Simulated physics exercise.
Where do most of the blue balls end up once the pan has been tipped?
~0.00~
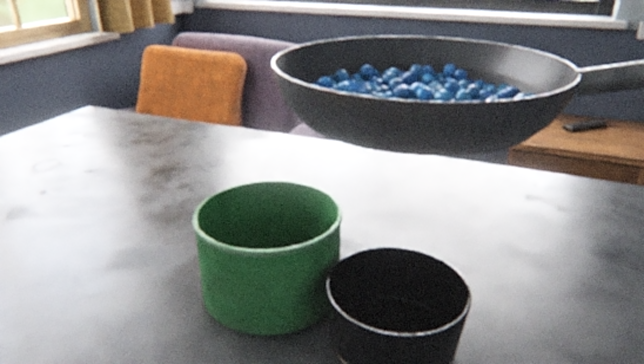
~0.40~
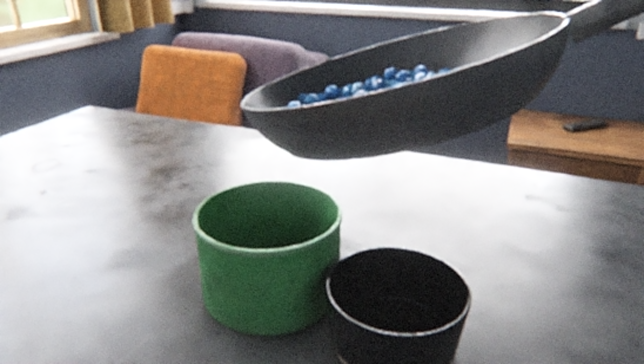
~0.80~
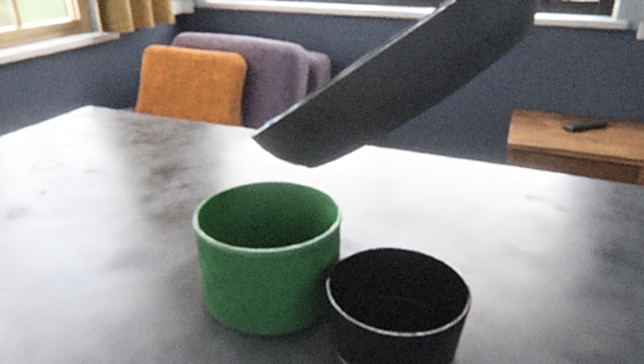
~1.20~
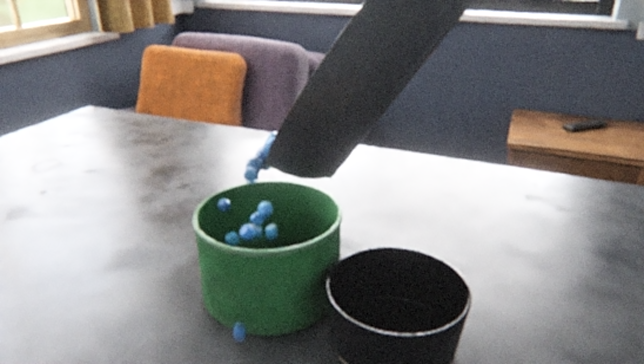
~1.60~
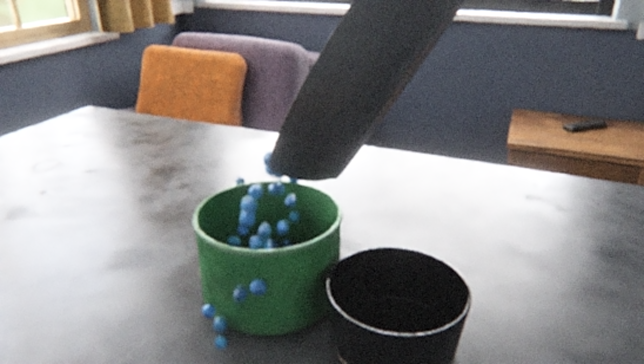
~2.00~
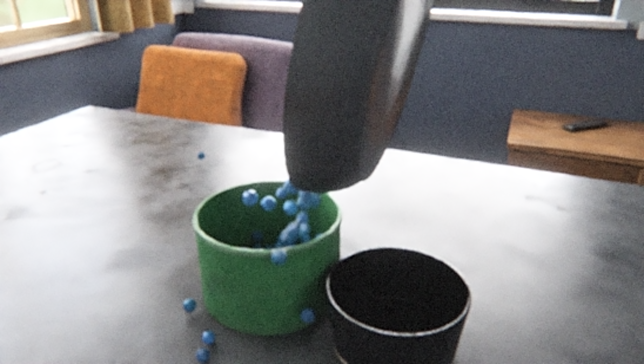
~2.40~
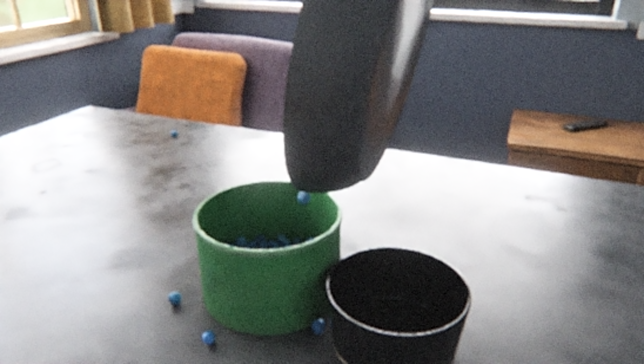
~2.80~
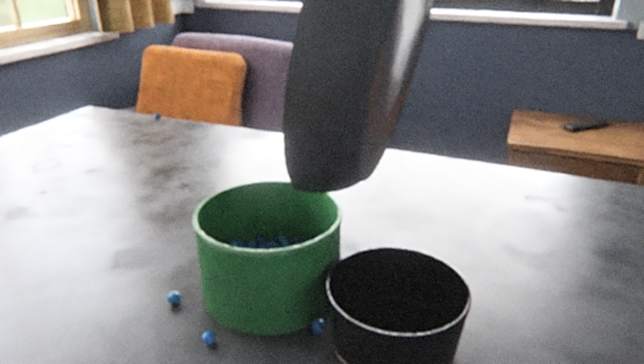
Most of them end up in the green pot. Only a few lie outside on the table, and hardly any, if any at all, go into the black dish.
